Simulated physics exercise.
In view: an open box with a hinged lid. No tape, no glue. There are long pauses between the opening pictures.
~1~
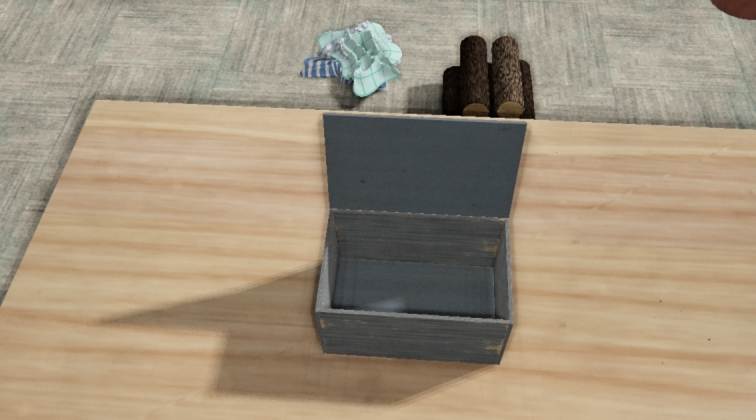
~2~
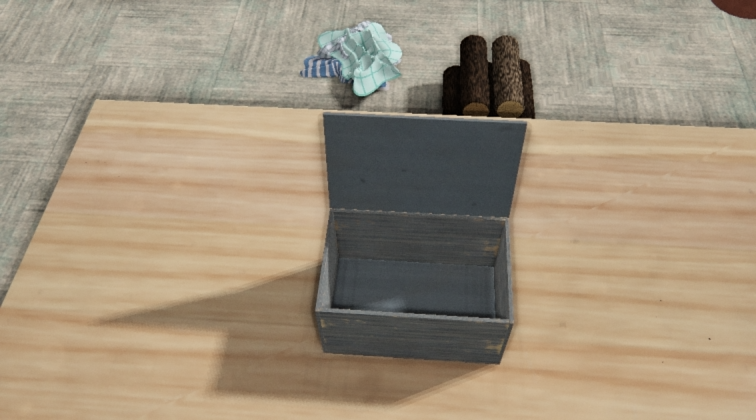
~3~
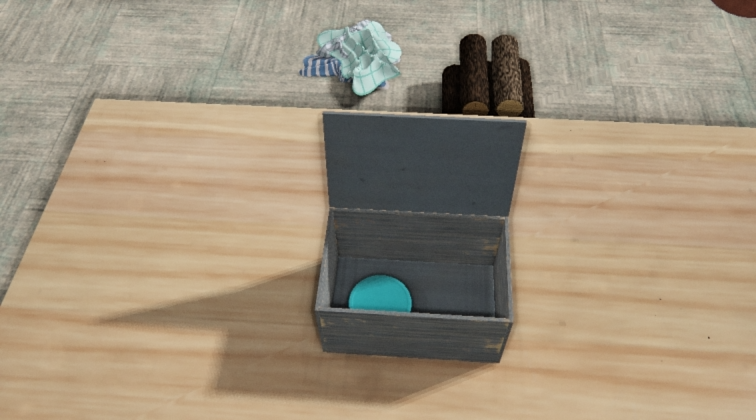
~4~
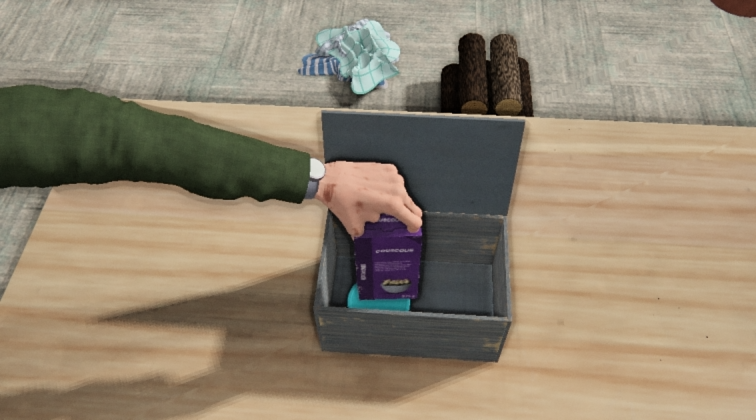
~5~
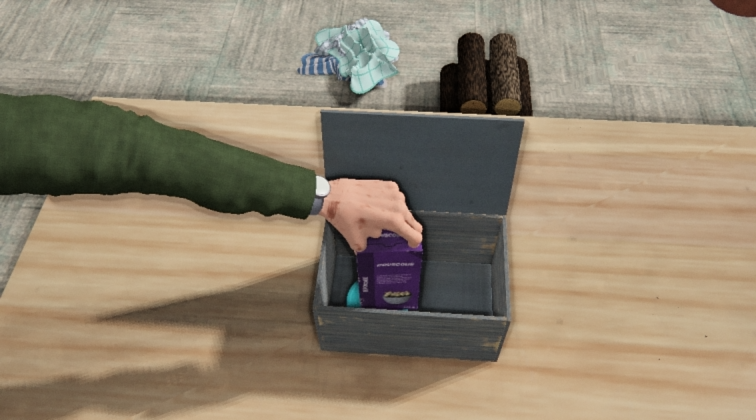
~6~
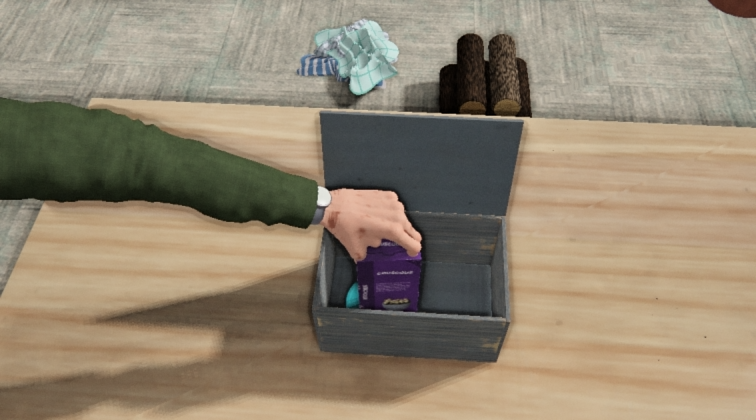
A hand lowers a purple packet into an open gray box holding a turquoise round object.
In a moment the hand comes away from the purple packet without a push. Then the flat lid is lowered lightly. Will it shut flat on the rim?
In the end the lid is held up.
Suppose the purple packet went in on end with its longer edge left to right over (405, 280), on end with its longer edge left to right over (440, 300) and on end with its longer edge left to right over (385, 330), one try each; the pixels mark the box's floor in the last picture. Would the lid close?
First, it stays ajar; second, it stays ajar; third, it will not close.
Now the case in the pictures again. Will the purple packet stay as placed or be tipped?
It keeps its pose.
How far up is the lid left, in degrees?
About 40°.
Then, 1.20 s later than the last frame, lid starting down.
Then, 1.60 s later than the last frame, lid 58° above the rim.
When it is over, lid 40° above the rim; both as before. End places, in pixels of the last picture, purple packet near (388, 281).
